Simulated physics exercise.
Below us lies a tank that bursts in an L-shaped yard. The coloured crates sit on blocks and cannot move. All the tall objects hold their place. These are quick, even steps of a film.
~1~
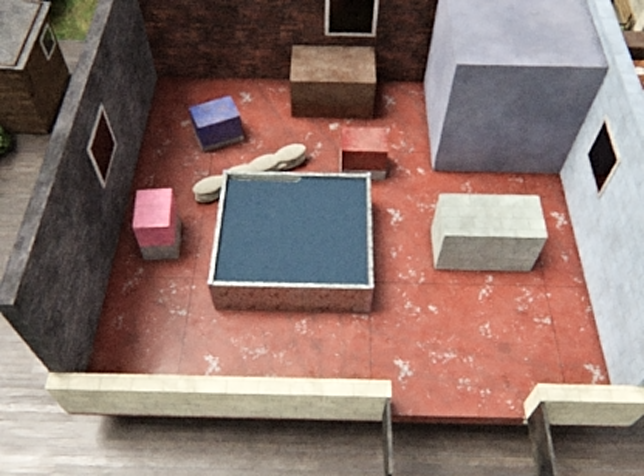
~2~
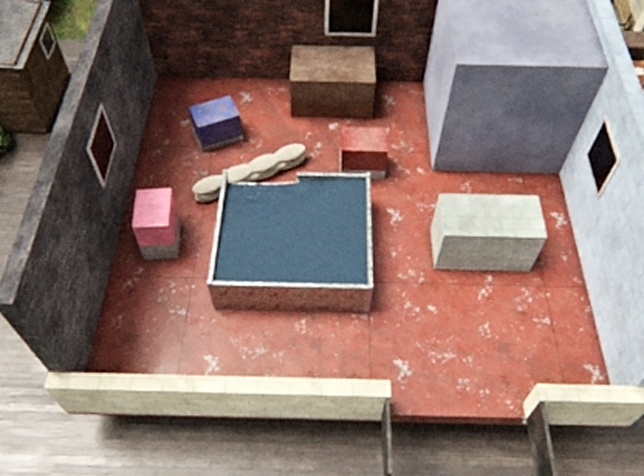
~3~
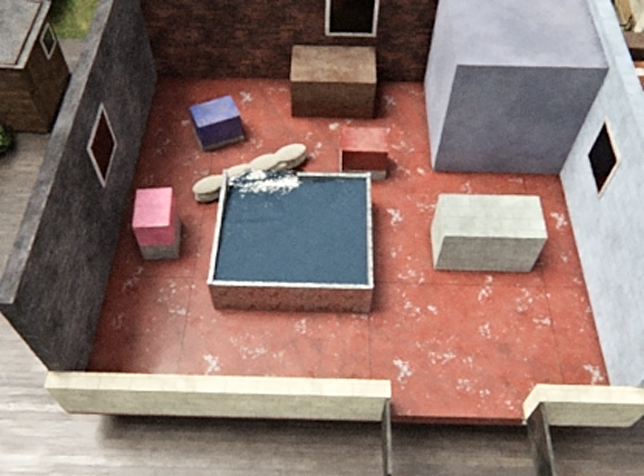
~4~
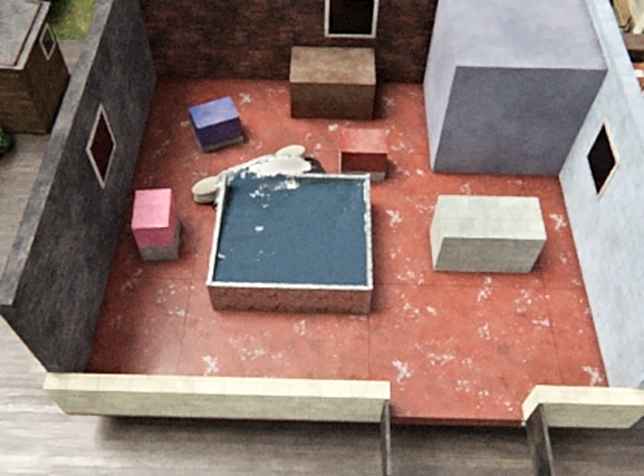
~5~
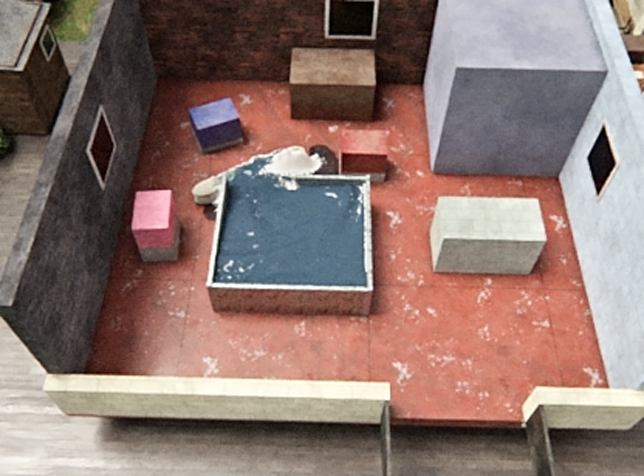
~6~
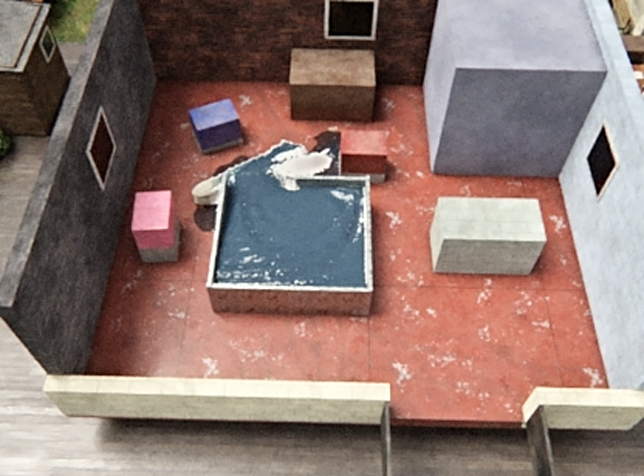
Water in the open tank broke out through a gap in its far side, churning white at the edge, then spread around the pale, lumpy object behind it toward the small red block.
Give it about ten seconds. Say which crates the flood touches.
In the end: The pink crate escapes dry; the red crate is wetted; the blue crate is wetted.
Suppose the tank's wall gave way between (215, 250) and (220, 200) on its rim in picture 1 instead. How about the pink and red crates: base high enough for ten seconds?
In short: The pink crate ends up wet, the red crate stays dry.
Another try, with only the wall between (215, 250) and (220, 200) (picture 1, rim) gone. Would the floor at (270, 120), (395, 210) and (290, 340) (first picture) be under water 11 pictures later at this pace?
As listed: Free of water, free of water, no water.
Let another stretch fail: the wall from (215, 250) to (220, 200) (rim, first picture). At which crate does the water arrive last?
That is the red-painted one.
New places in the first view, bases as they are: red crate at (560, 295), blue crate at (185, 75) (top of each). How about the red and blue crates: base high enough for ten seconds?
One by one: The red crate escapes it, the blue crate gets wet.
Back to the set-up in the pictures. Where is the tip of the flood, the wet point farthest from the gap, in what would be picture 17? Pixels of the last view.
Around (418, 87).
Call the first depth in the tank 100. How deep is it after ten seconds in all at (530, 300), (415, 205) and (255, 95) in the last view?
Roughly 2, 16 and 10 per cent, in turn.
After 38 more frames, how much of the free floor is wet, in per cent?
Close to 70 %.
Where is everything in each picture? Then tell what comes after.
In the first frame, the open tank at (294, 229) is whole and still.
In the second frame, water pours out on the open tank's far side and has run to a hidden place.
In the third frame, water pours out on the open tank's far side and has run to a hidden place.
In the fourth frame, the front is at (311, 161), out from the gap on the open tank's far side.
In the fifth frame, the front is at (324, 149), out from the gap on the open tank's far side.
In the sixth frame, the front is at a hidden place, out from the gap on the open tank's far side.
A moment on, water covers 20 % of the floor; the pink crate water round its plinth, the red crate water round its plinth, the blue crate water round its plinth.
Next, water covers 35 % of the floor; the pink crate water round its plinth, the red crate water round its plinth, the blue crate water round its plinth.
Then, water covers 55 % of the floor; the pink crate water round its plinth, the red crate water round its plinth, the blue crate water round its plinth.
Later, water covers 70 % of the floor; the pink crate water round its plinth, the red crate water round its plinth, the blue crate water round its plinth.
In the end, water covers 95 % of the floor; the pink crate stayed above the water, the red crate was topped, the blue crate was topped.
